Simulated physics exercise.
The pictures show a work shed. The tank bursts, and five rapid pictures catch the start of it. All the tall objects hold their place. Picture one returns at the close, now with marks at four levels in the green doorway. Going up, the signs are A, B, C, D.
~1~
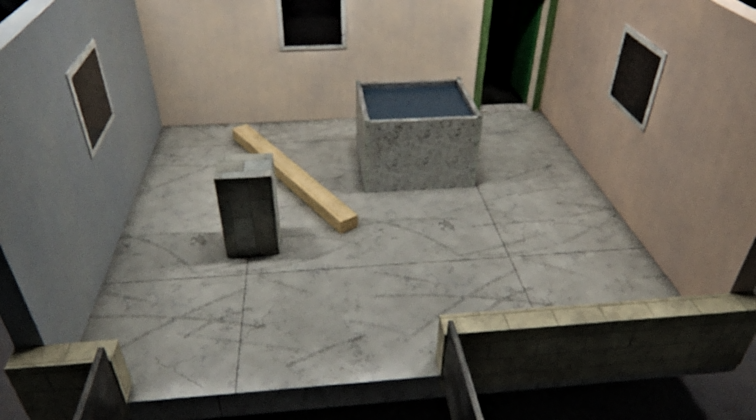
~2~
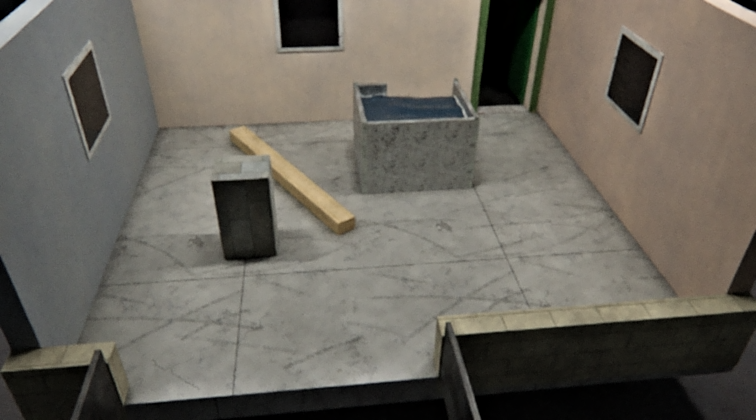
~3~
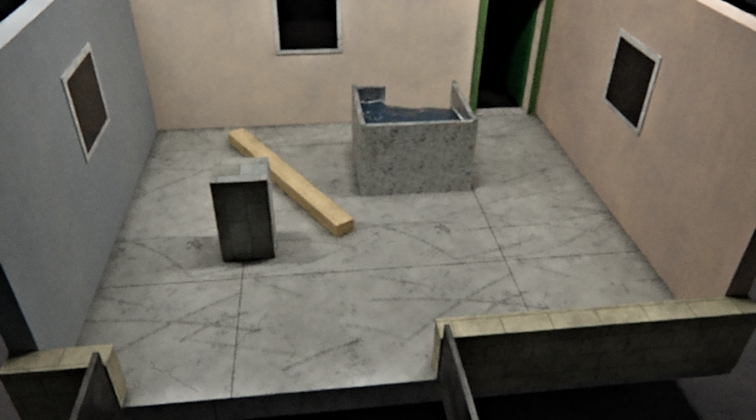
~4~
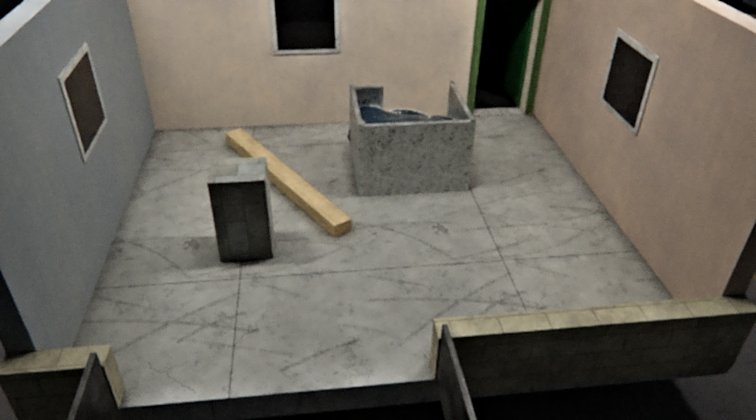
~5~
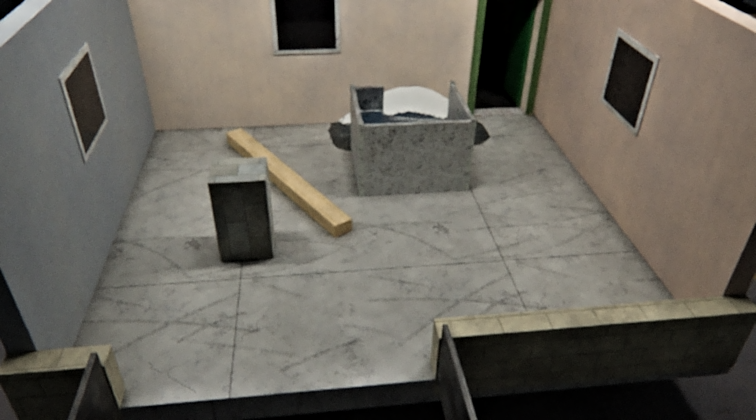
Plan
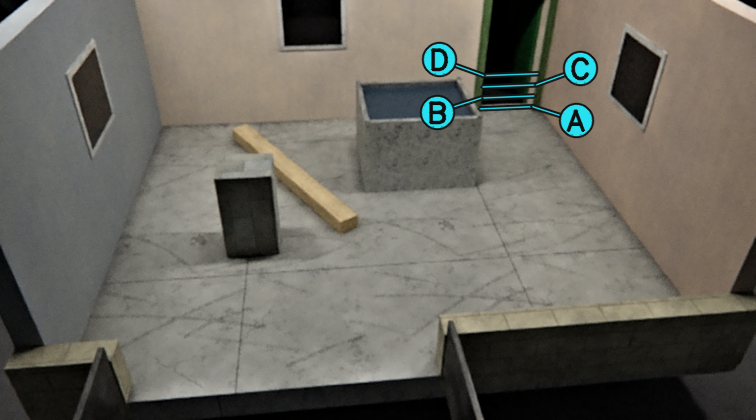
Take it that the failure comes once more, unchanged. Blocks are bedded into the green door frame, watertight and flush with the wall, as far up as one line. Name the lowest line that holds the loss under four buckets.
B.
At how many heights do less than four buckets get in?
Three of them.
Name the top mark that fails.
That would be A.
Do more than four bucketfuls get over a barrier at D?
No, that is safe.
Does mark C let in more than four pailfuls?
No, that is safe.
In cyan, A at (506, 107); B at (507, 96); C at (509, 85); D at (511, 74); from the bottom up A, B, C, D.
If A is chosen, about 11 bucketfuls get in.
If B is chosen, a bucket or two gets in.
If C is chosen, nothing gets over.
If D is chosen, nothing gets over.
